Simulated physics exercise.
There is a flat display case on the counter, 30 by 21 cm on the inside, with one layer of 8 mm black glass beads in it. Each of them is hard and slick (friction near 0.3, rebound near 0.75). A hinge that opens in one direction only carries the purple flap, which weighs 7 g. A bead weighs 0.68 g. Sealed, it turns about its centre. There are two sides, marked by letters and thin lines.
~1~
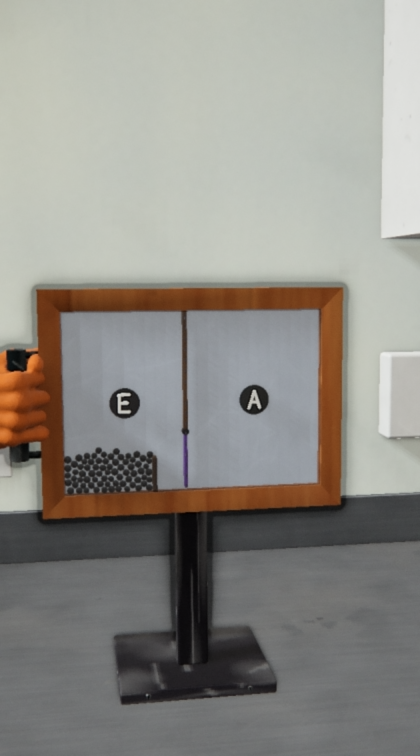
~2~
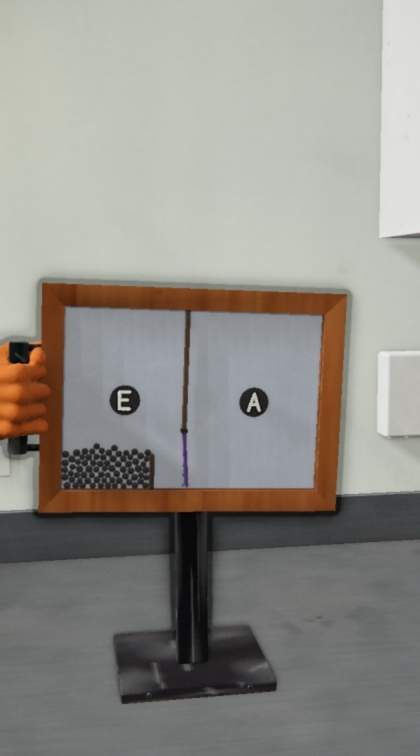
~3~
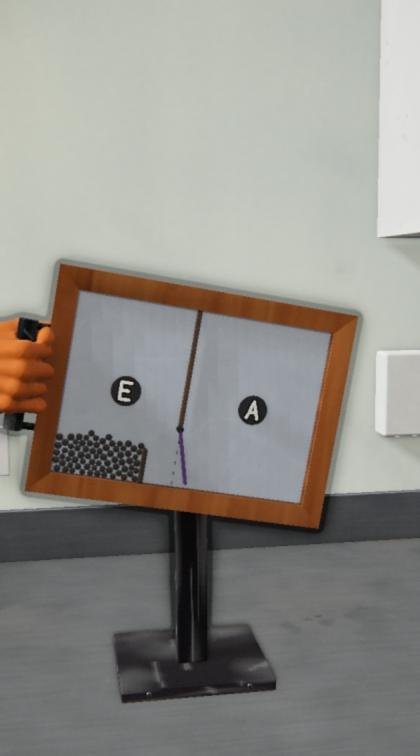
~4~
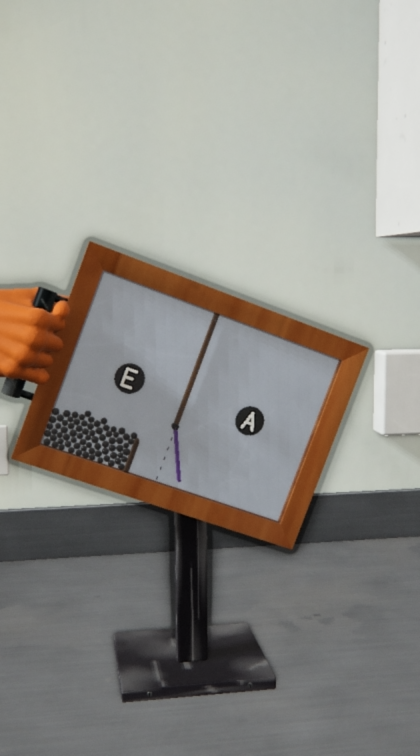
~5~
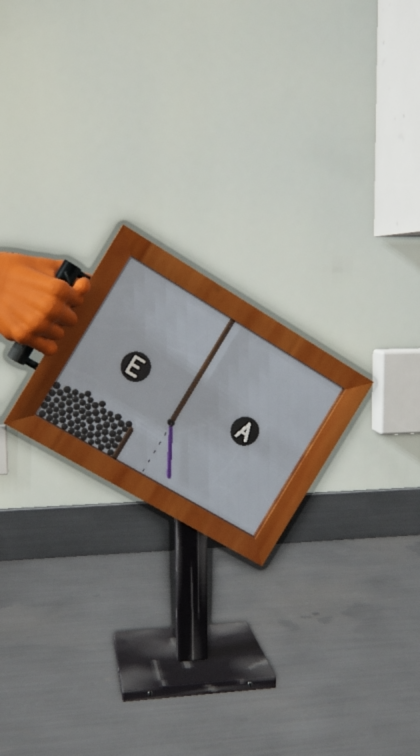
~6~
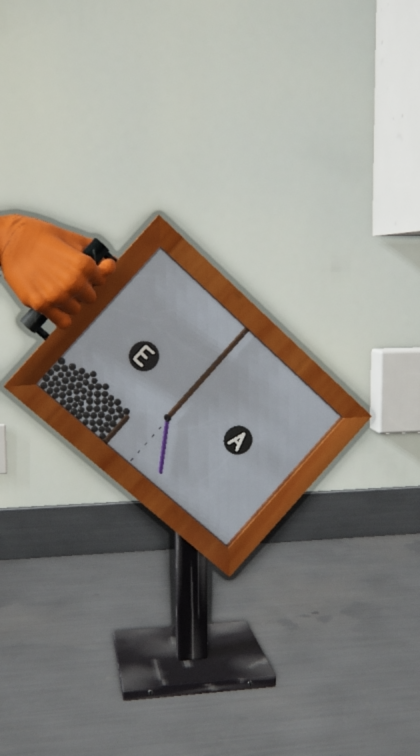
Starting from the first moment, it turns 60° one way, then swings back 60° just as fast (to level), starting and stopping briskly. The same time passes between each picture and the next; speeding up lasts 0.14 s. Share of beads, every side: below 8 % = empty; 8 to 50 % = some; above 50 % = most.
A: Some; E: Most.
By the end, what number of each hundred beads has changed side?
Roughly 35 in a hundred.
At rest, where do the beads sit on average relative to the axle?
Left: About 2 cm; below: About 9 cm.
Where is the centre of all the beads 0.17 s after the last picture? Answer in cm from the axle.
Position estimate: Left 10 cm, above 3 cm.
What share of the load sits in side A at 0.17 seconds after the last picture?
It comes to roughly 5 %.
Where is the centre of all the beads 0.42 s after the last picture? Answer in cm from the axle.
About 6 cm left and 6 cm below.
Then, 0.17 s after the last picture, it stands 60° clockwise; the beads' middle is 10 cm left of and 3 cm above the centre; A 5 %, E 95 %; purple flap open 59°.
Then, 0.42 s after the last picture, it stands 30° clockwise; the beads' middle is 6 cm left of and 6 cm below the centre; A 35 %, E 65 %; purple flap open 47°.
Then, 0.67 s after the last picture, it stands level; the beads' middle is 1 cm left of and 9 cm below the centre; A 35 %, E 65 %; purple flap open 17°.
All still 1.2 s after it, it stands level; A 35 %, E 65 %; purple flap shut.
